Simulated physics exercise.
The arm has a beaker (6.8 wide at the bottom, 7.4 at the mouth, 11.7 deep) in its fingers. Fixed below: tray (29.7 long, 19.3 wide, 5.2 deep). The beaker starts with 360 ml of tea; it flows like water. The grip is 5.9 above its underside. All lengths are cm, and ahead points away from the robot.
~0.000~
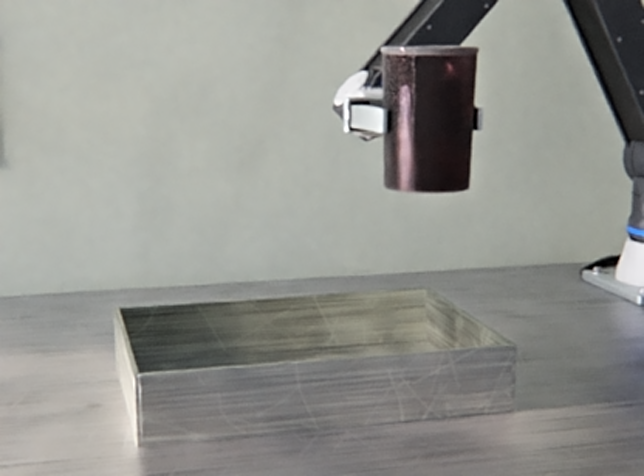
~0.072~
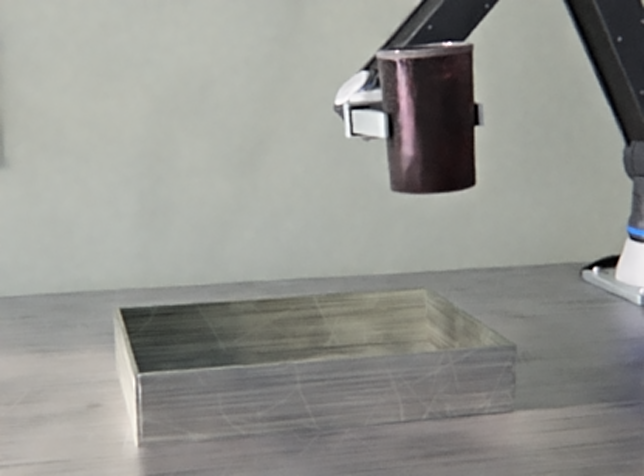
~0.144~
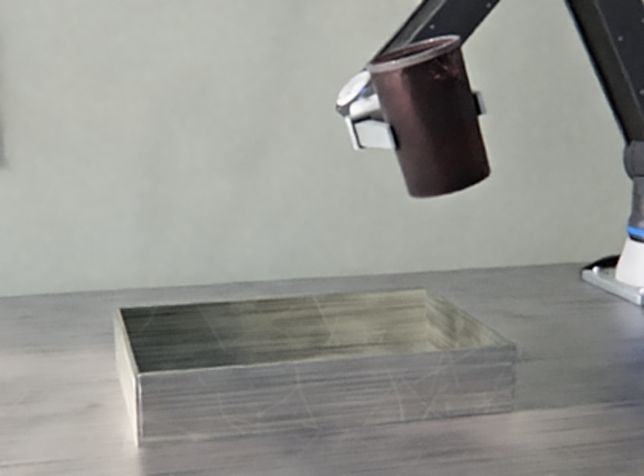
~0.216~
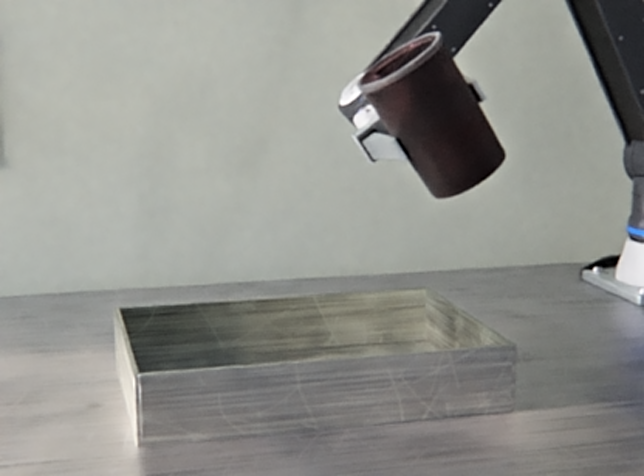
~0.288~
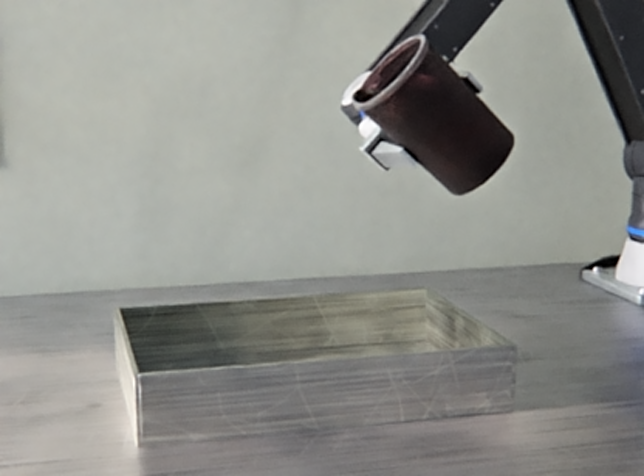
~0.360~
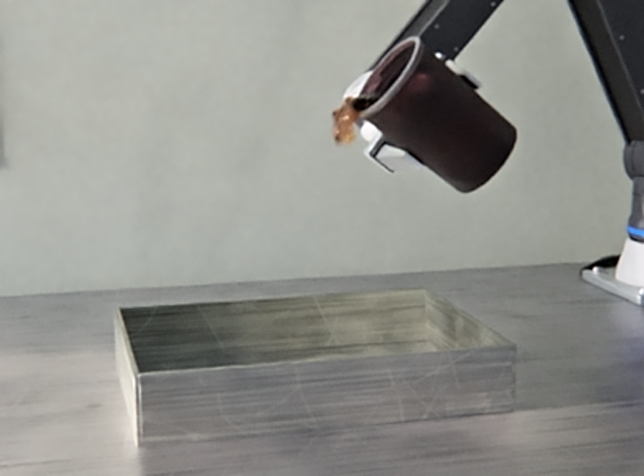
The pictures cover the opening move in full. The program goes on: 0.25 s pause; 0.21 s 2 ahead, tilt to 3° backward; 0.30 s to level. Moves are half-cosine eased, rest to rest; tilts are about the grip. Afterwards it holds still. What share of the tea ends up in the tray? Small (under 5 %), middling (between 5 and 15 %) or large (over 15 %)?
Share in the tray: Middling (between 5 and 15 %).
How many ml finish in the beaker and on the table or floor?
About 320, 0 ml.
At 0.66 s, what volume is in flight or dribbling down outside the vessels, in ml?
Some 15 ml.
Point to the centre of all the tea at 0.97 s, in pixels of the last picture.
Around (401, 159).
After 0.66 s, tilted 44° forward, liquid up to 25 above the table; 325 ml in the beaker, 25 ml in the tray, 15 ml in the air or running down outside.
After 0.97 s, tilted 2° backward, liquid up to 26 above the table; 325 ml in the beaker, 35 ml in the tray.
After 1.32 s, level, liquid up to 26 above the table; 325 ml in the beaker, 35 ml in the tray.
After 2.12 s, level, liquid up to 26 above the table; 325 ml in the beaker, 35 ml in the tray.
In the end, 325 ml in the beaker, 35 ml in the tray. That is 10 % in the tray.
